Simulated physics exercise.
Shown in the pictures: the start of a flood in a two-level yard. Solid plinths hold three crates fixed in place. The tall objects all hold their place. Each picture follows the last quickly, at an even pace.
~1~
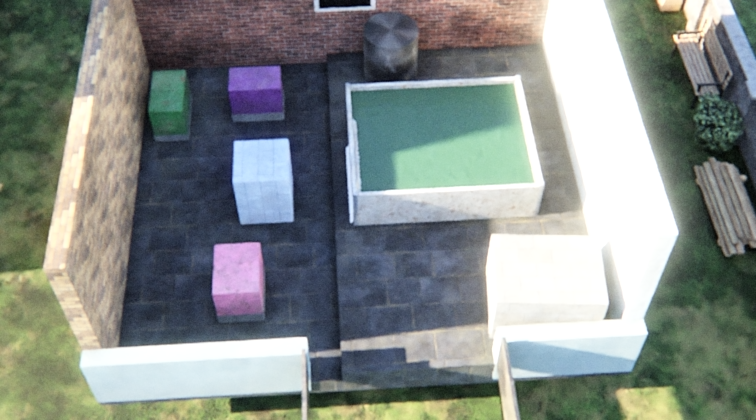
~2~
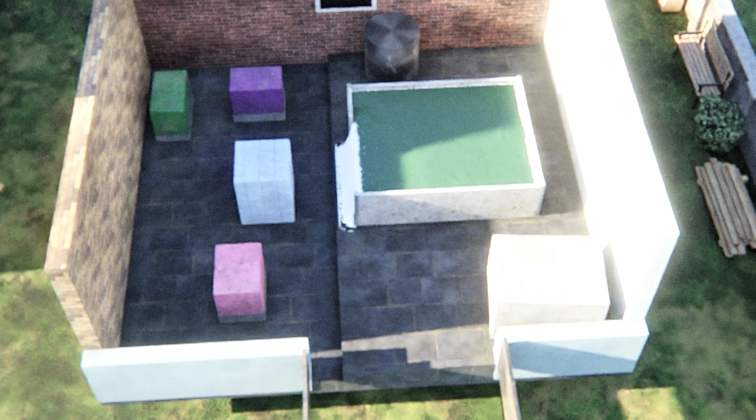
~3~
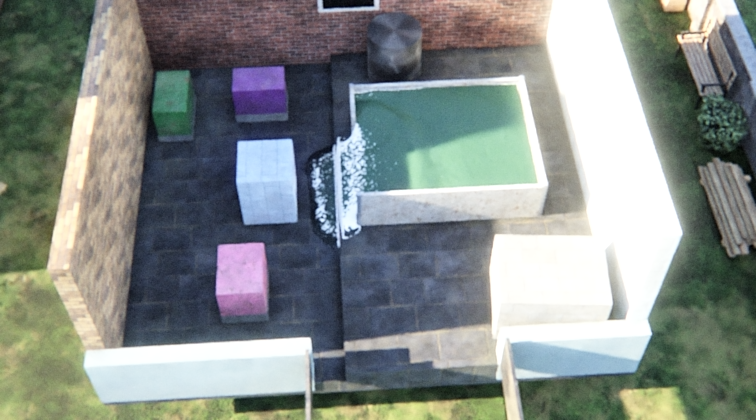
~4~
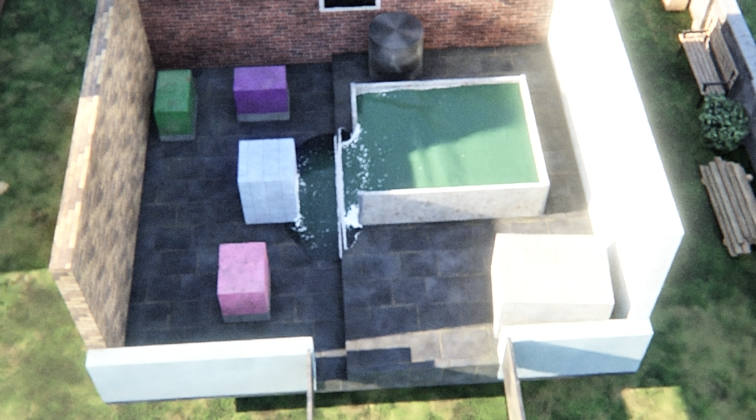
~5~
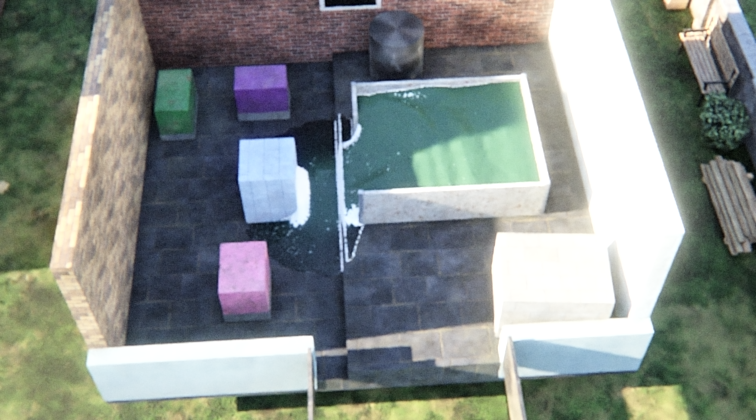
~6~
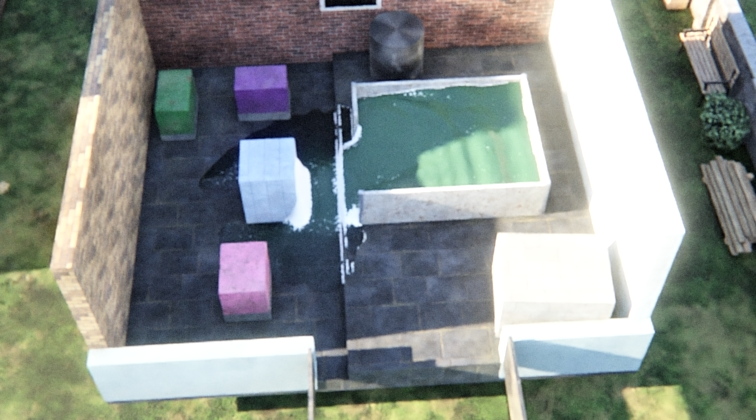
A large walled tank of green water opened on its left side, and water poured out, dropped over the step onto the lower paving, struck the white block and spread around behind it.
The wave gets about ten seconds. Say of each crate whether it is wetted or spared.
Result: Most likely the green crate gets water on it. Most likely the pink crate gets water on it. Most likely the purple crate gets water on it.
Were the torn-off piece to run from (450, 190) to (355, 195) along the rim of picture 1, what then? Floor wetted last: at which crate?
Answer: The purple-painted one.
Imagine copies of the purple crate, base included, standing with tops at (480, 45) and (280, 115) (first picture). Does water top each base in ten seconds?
Is left dry, becomes wet.
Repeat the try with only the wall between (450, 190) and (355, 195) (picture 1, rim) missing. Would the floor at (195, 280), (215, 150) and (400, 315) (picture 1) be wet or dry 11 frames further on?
Taken in turn, that's not reached, not reached, and finally reached.
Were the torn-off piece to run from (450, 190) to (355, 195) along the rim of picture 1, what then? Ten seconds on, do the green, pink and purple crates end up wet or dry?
Going through them, the green is never reached, the pink is never reached and the purple is never reached.
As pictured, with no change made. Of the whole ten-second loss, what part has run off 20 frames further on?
Near 30 in a hundred, I reckon.
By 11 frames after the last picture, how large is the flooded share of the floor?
My best guess is some 45 %.
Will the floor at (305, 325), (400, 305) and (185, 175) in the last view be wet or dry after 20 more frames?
Going through them one by one, the first is waterlogged, the second spared and the third waterlogged.
A moment on, water covers 25 % of the floor; the green crate water round its plinth, the pink crate water round its plinth, the purple crate water round its plinth.
Next, water covers 45 % of the floor; the green crate water round its plinth, the pink crate water round its plinth, the purple crate water round its plinth.
Then, water covers 55 % of the floor; the green crate water round its plinth, the pink crate water round its plinth, the purple crate water round its plinth.
Later, water covers 60 % of the floor; the green crate water round its plinth, the pink crate water round its plinth, the purple crate water round its plinth.
In the end, water covers 55 % of the floor; the green crate was topped, the pink crate was topped, the purple crate was topped.
